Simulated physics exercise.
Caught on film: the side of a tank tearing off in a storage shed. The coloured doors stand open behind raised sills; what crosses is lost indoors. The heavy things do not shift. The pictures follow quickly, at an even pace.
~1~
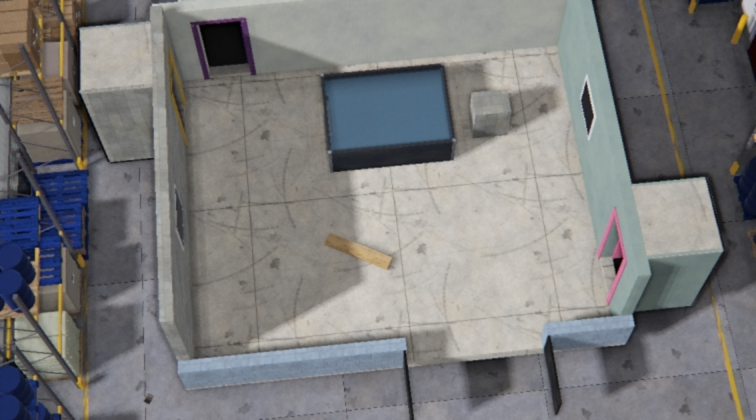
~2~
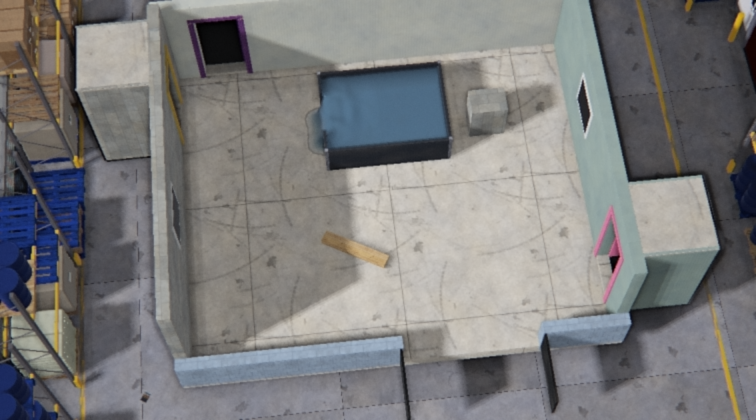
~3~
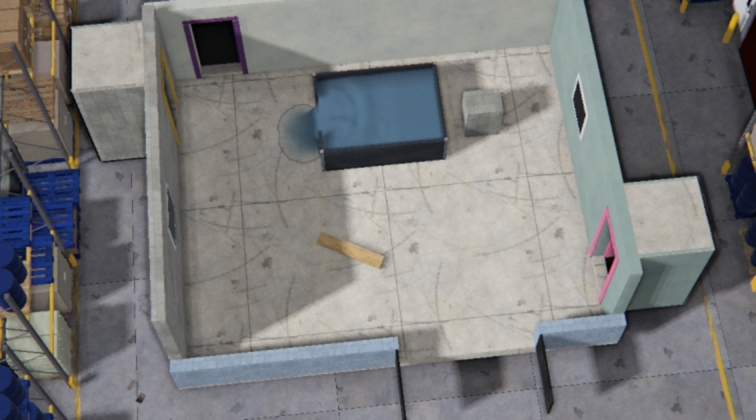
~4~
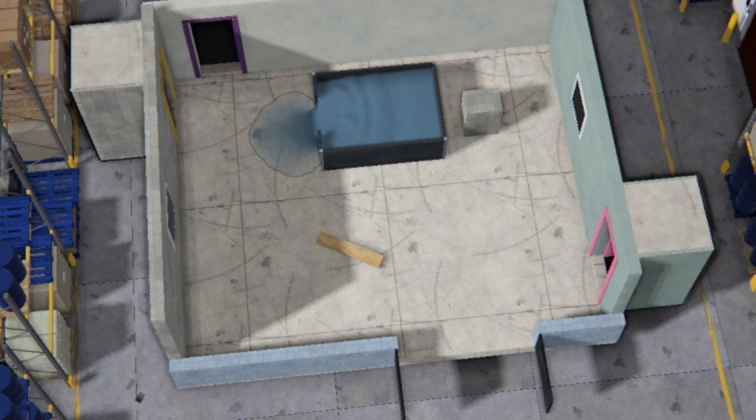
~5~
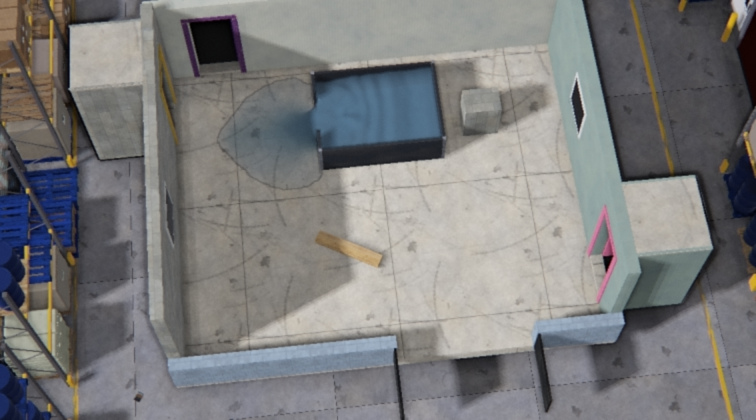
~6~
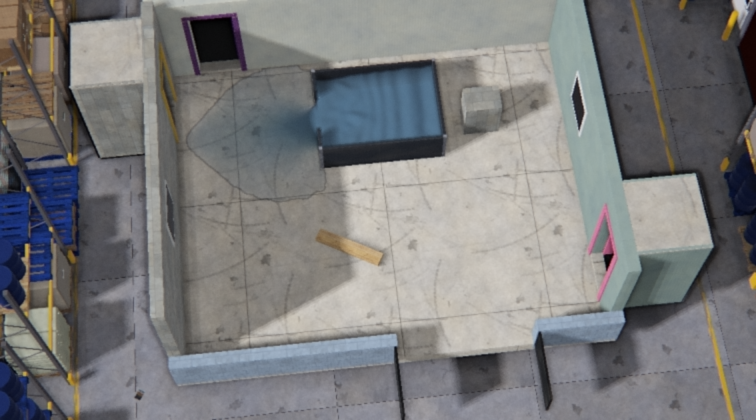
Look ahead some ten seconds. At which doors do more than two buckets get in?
One by one: The yellow door lets in a lot; the pink door admits no more than that; the purple door lets in a lot.
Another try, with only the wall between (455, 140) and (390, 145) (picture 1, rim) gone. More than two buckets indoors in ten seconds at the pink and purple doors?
My reading: Pink door passes that mark; purple door holds.
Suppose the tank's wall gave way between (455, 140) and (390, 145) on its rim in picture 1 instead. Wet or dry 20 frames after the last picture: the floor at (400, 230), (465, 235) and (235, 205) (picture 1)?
As listed: Awash, flooded, clear.
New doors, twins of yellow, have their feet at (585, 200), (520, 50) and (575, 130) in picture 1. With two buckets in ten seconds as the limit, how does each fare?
As listed: Keeps below it, is under, stays under.
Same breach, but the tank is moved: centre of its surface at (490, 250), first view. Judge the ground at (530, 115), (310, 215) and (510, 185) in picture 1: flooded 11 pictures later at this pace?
In that order: Clear, wet, not flooded.
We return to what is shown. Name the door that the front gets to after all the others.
Last comes the pink-painted one.
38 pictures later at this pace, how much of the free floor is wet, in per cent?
Near 50 in a hundred.
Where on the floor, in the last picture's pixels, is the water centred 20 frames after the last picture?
Roughly at (304, 153).
A moment on, water covers 20 % of the floor; the yellow door over two buckets in, the pink door not reached, the purple door wet at the sill, nothing in.
Next, water covers 25 % of the floor; the yellow door far over two buckets in, the pink door not reached, the purple door under two buckets in.
Then, water covers 30 % of the floor; the yellow door far over two buckets in, the pink door not reached, the purple door over two buckets in.
Later, water covers 50 % of the floor; the yellow door far over two buckets in, the pink door not reached, the purple door far over two buckets in.
In the end, water covers 75 % of the floor; the yellow door far over two buckets in, the pink door wet at the sill, nothing in, the purple door far over two buckets in.
